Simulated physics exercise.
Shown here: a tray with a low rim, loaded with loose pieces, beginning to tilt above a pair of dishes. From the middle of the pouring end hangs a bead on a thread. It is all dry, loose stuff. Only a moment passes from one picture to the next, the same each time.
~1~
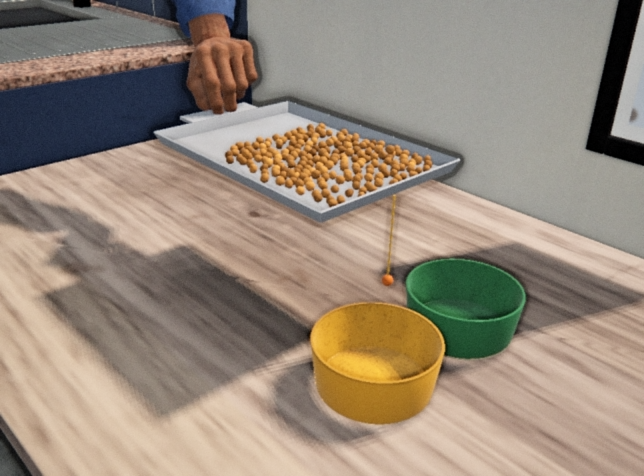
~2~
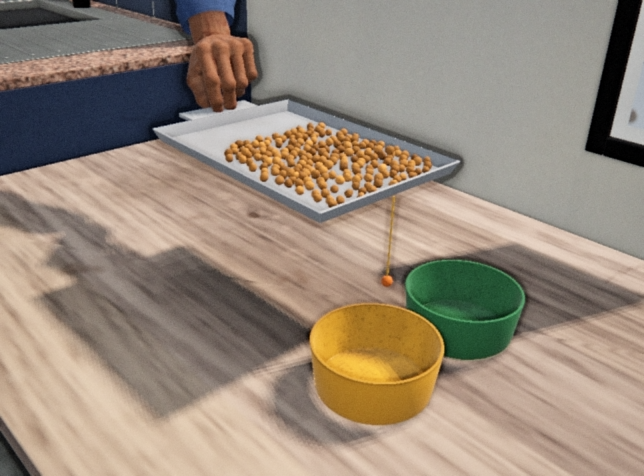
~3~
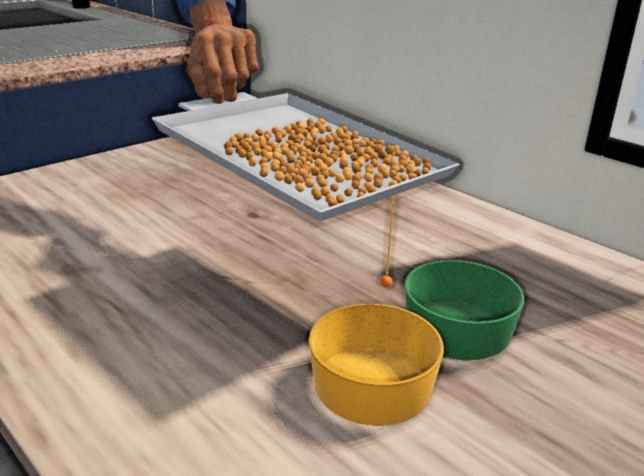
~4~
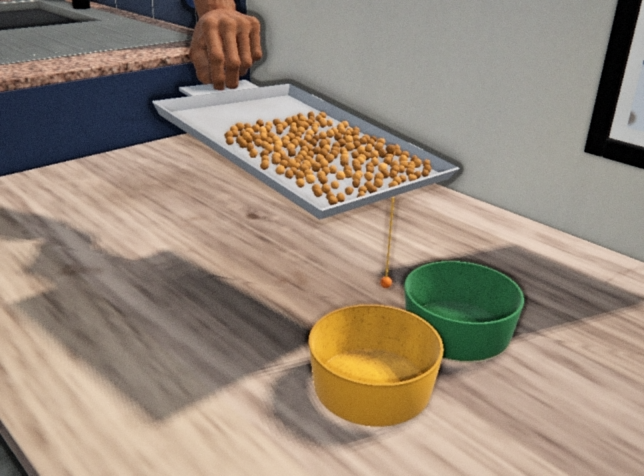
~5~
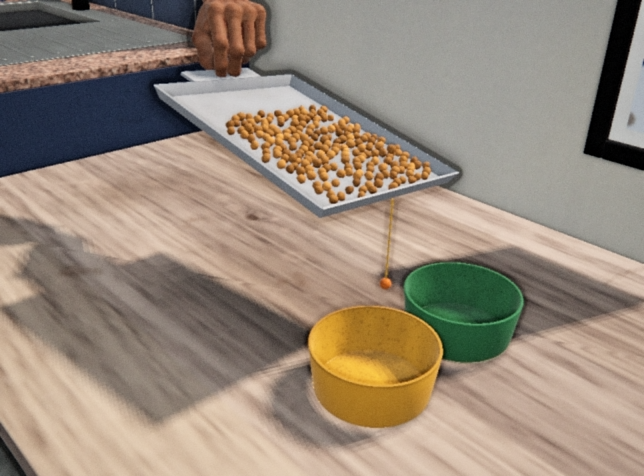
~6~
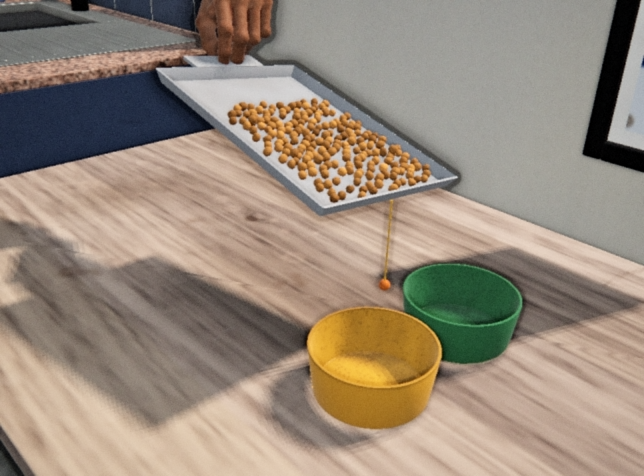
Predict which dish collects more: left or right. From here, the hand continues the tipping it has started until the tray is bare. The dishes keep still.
Oh, the winner here is the right dish, by the look of it.
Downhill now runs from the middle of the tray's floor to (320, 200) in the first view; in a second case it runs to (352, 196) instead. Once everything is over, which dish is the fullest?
The first slope favours the dish to the left, the second the dish to the left.
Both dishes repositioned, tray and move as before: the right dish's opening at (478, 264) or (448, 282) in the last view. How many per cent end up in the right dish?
60 and 90 %.
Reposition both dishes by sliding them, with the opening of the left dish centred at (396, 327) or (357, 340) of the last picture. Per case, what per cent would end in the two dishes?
About 90 % and 80 %.
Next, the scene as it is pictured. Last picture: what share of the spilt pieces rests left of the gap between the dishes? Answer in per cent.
I reckon around 20 per cent.
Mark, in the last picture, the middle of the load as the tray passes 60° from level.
Centre estimate: (395, 145).
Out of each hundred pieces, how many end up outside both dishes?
I'd put it near 20 per cent of the load.
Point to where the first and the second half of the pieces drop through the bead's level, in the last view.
I'd say close to (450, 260) at first and close to (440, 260) later on.
Shortly afterwards, tray tipped steeply; the whole lot on the tray.
Next, tray tipped right over; only a few in the left dish; the bulk in the right dish; a little outside both; a little in the air.
Some moments later, tray tipped past a quarter turn; only a few in the left dish; the bulk in the right dish; a little outside both.
In the end, tray tipped past a quarter turn; only a few in the left dish; the bulk in the right dish; a little outside both.
